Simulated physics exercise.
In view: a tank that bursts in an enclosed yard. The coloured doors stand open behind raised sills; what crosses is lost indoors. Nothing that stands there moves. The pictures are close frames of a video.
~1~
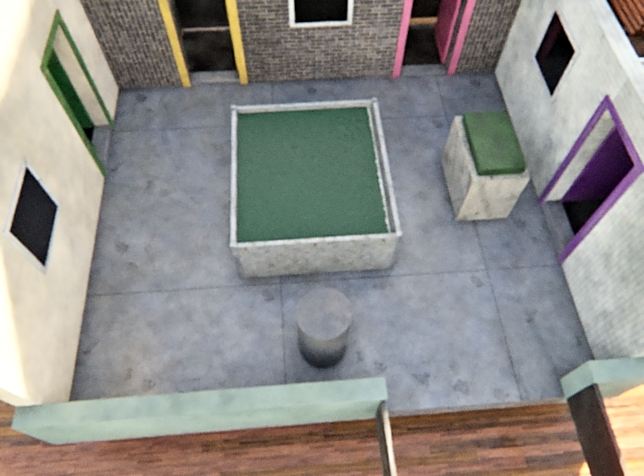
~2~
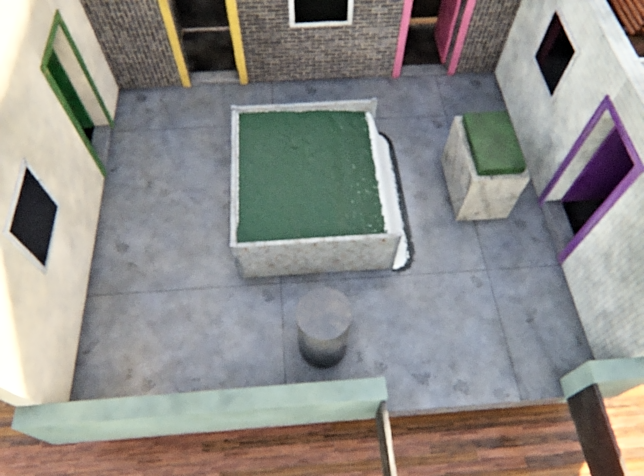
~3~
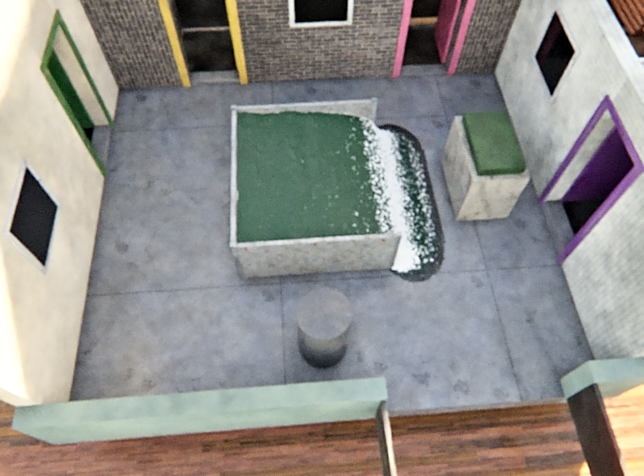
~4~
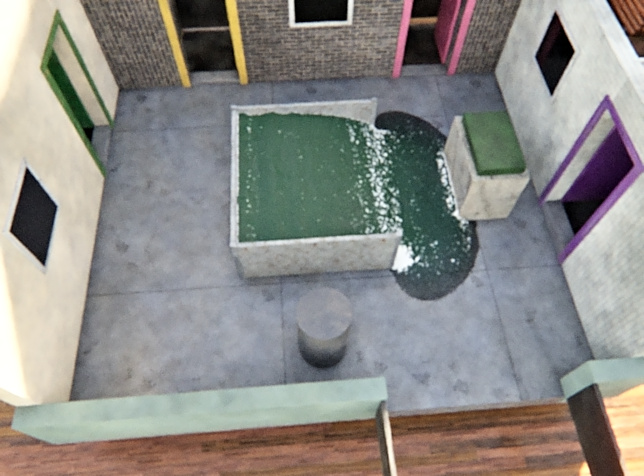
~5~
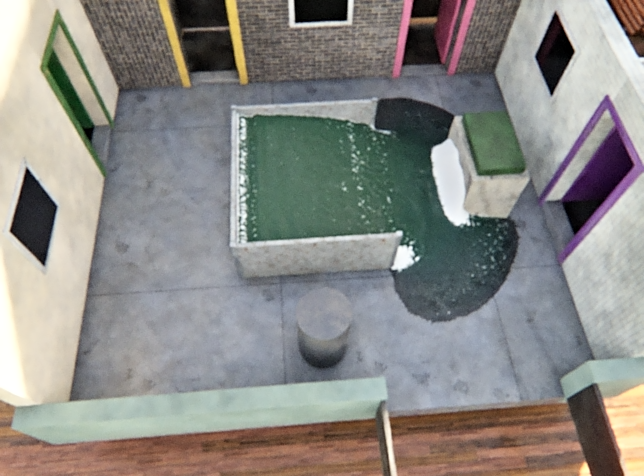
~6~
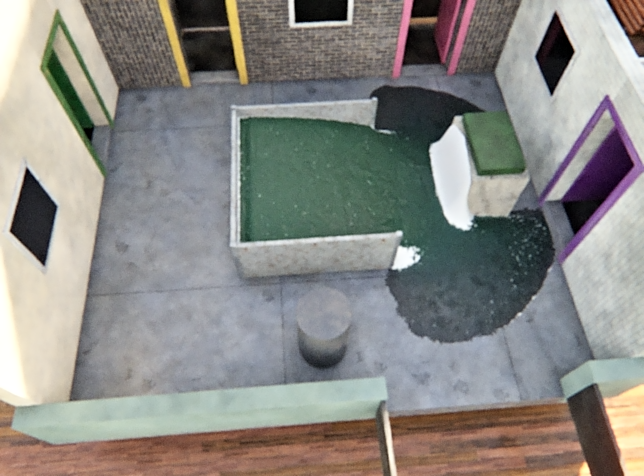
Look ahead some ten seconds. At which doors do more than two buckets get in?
In the end: The yellow door holds within the limit; the purple door floods; the pink door floods; the green door holds within the limit.
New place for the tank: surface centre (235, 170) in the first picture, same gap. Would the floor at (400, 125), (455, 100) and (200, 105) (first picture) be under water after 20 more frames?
In that order: Awash, flooded, dry.
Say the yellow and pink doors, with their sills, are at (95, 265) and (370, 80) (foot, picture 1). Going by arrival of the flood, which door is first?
The purple-painted one.
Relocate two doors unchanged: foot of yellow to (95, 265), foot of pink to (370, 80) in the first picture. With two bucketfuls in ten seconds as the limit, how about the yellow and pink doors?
One by one: The yellow door holds; the pink door takes more.
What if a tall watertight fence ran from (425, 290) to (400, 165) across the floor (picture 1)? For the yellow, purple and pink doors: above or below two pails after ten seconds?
One by one: The yellow one holds; the purple one lets less in; the pink one goes over.
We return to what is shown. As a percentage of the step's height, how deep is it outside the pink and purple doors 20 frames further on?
Roughly 700 per cent, then 150 per cent.
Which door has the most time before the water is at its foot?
The green one.
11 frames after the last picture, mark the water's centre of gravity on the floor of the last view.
Close to (414, 198).
A moment on, water covers 35 % of the floor; the yellow door not reached, the purple door over two buckets in, the pink door wet at the sill, nothing in, the green door not reached.
Next, water covers 35 % of the floor; the yellow door not reached, the purple door far over two buckets in, the pink door far over two buckets in, the green door not reached.
Then, water covers 45 % of the floor; the yellow door not reached, the purple door far over two buckets in, the pink door far over two buckets in, the green door not reached.
Later, water covers 60 % of the floor; the yellow door wet at the sill, nothing in, the purple door far over two buckets in, the pink door far over two buckets in, the green door not reached.
In the end, water covers 90 % of the floor; the yellow door wet at the sill, nothing in, the purple door far over two buckets in, the pink door far over two buckets in, the green door wet at the sill, nothing in.
